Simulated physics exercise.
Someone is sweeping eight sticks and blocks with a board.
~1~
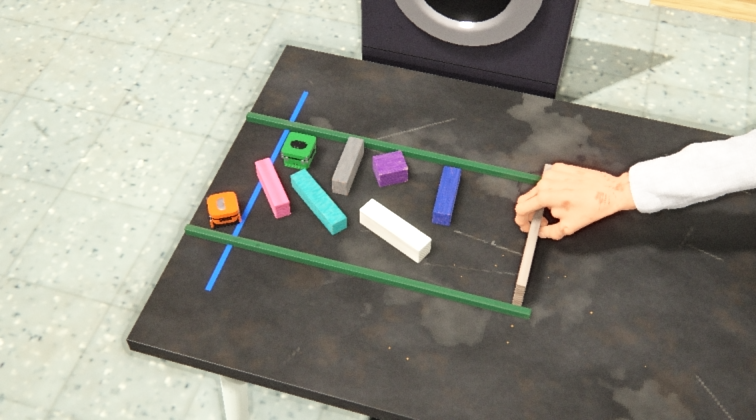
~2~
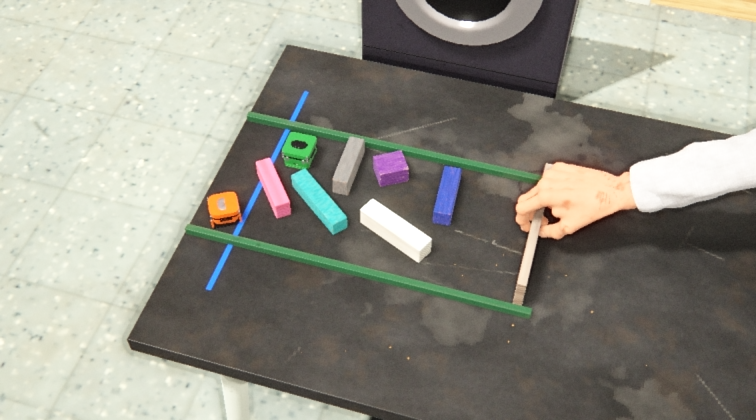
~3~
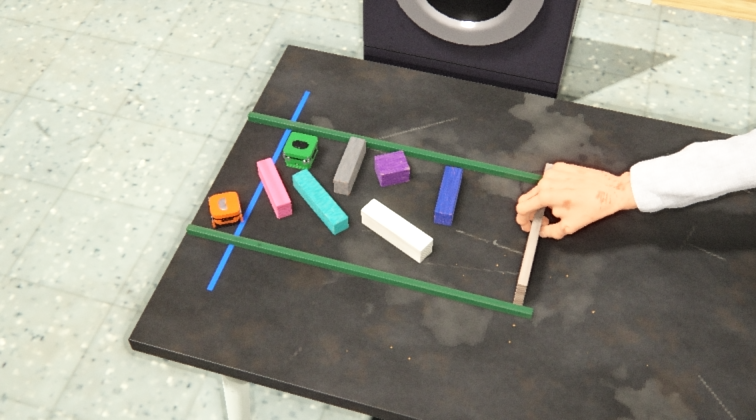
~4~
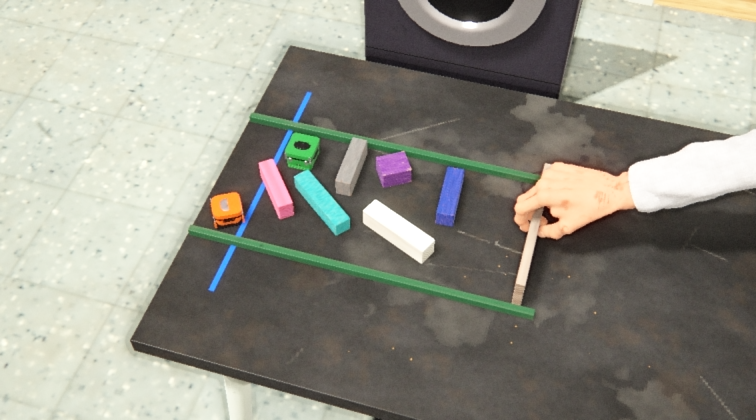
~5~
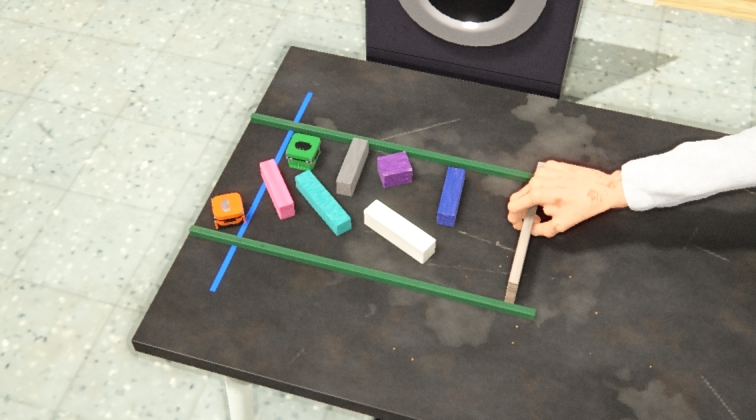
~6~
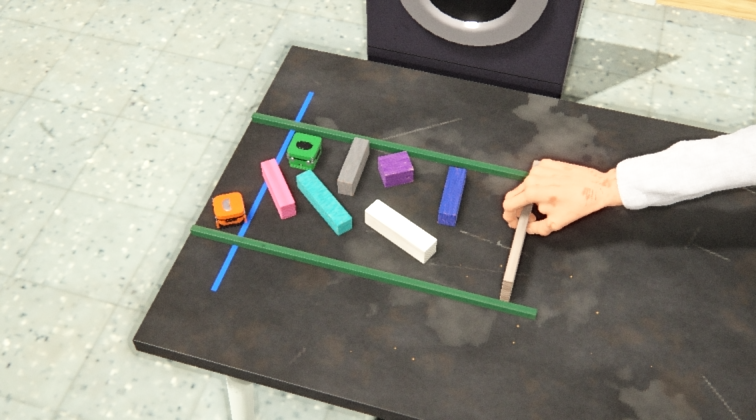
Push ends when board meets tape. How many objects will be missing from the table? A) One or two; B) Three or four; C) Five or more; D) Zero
Three or four.
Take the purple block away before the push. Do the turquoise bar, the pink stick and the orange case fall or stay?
Result - turquoise bar: Up; pink stick: Gone; orange case: Gone.
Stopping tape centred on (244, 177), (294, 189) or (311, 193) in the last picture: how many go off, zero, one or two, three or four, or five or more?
So, tape by tape, it's at least five, then no fall at all, then none at all.
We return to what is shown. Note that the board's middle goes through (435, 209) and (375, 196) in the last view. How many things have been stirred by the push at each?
At the first point the count is 2, at the second it's 5.
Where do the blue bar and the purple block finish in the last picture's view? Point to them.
They end up close to (270, 154) and (257, 133).
A little later, none off yet; orange case at rest near (230, 211); pink stick at rest near (278, 188); green case at rest near (305, 152).
Next, none off yet; orange case at rest near (230, 211); pink stick shifted a little near (260, 191); green case shifted about its own width near (285, 147).
When it is over, the number that fall off is three or four; down, grey bar, green case, pink stick and orange case.
